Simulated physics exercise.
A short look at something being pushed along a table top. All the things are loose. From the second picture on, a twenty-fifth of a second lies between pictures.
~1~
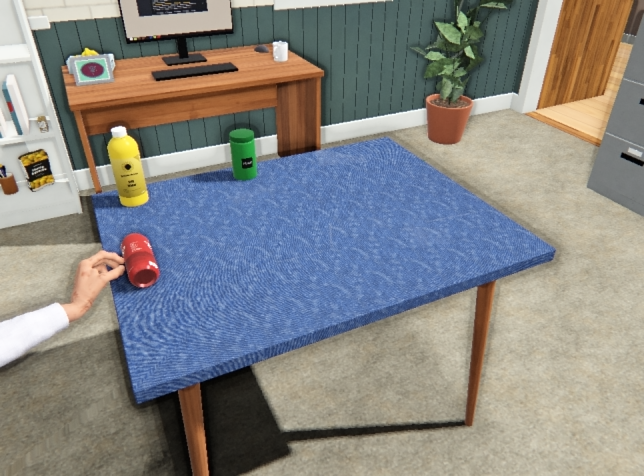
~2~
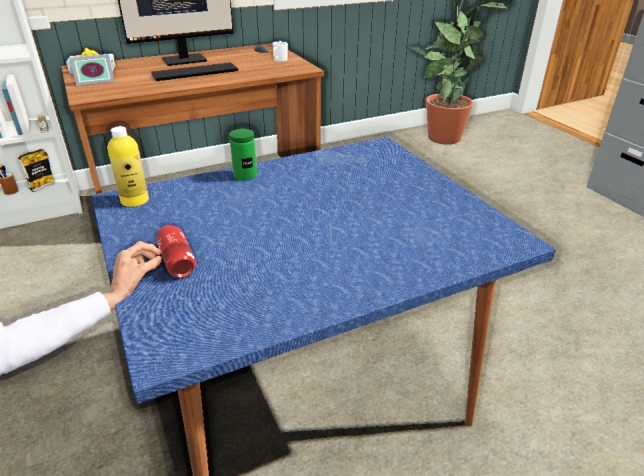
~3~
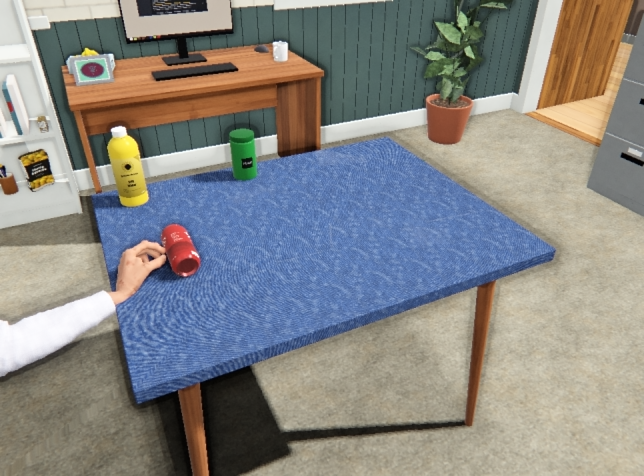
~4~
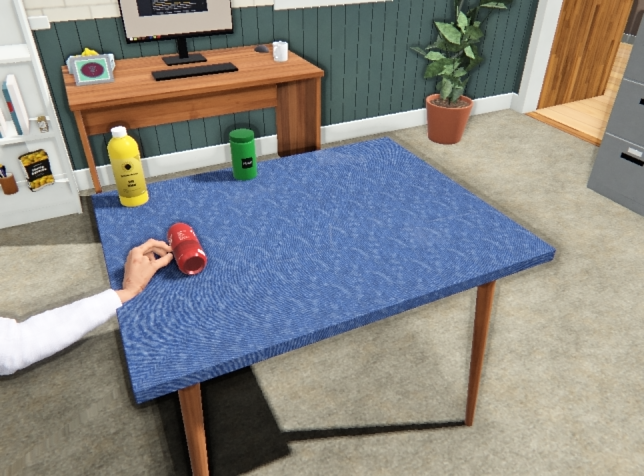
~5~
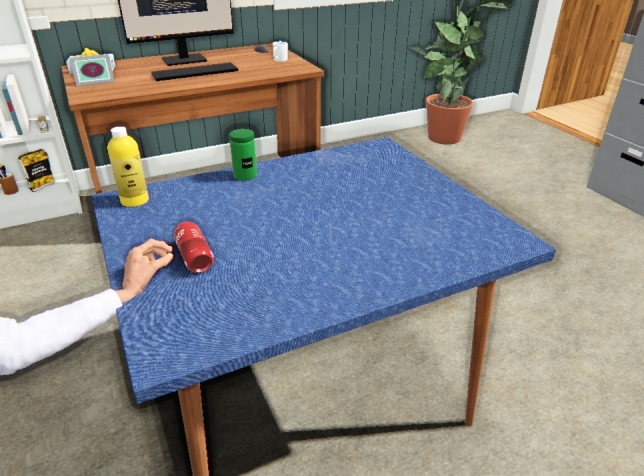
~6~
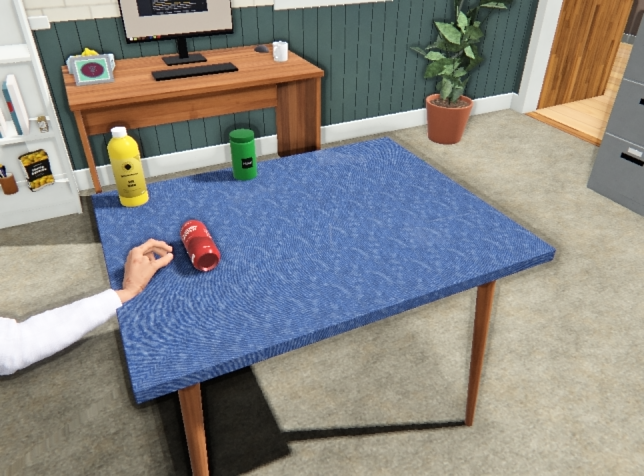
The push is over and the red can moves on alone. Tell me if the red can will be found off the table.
The red can remains on top.
Then, 0.10 s past the last view, red can displaced about its own width near (214, 241).
Then, 0.20 s past the last view, red can displaced about its own width near (226, 238).
Then, 0.30 s past the last view, red can displaced well along near (236, 236).
Then, 0.60 s past the last view, red can displaced well along near (253, 232).
Finally, moved from the start, red can. Final places as the last picture's camera would see them, red can near (255, 231).
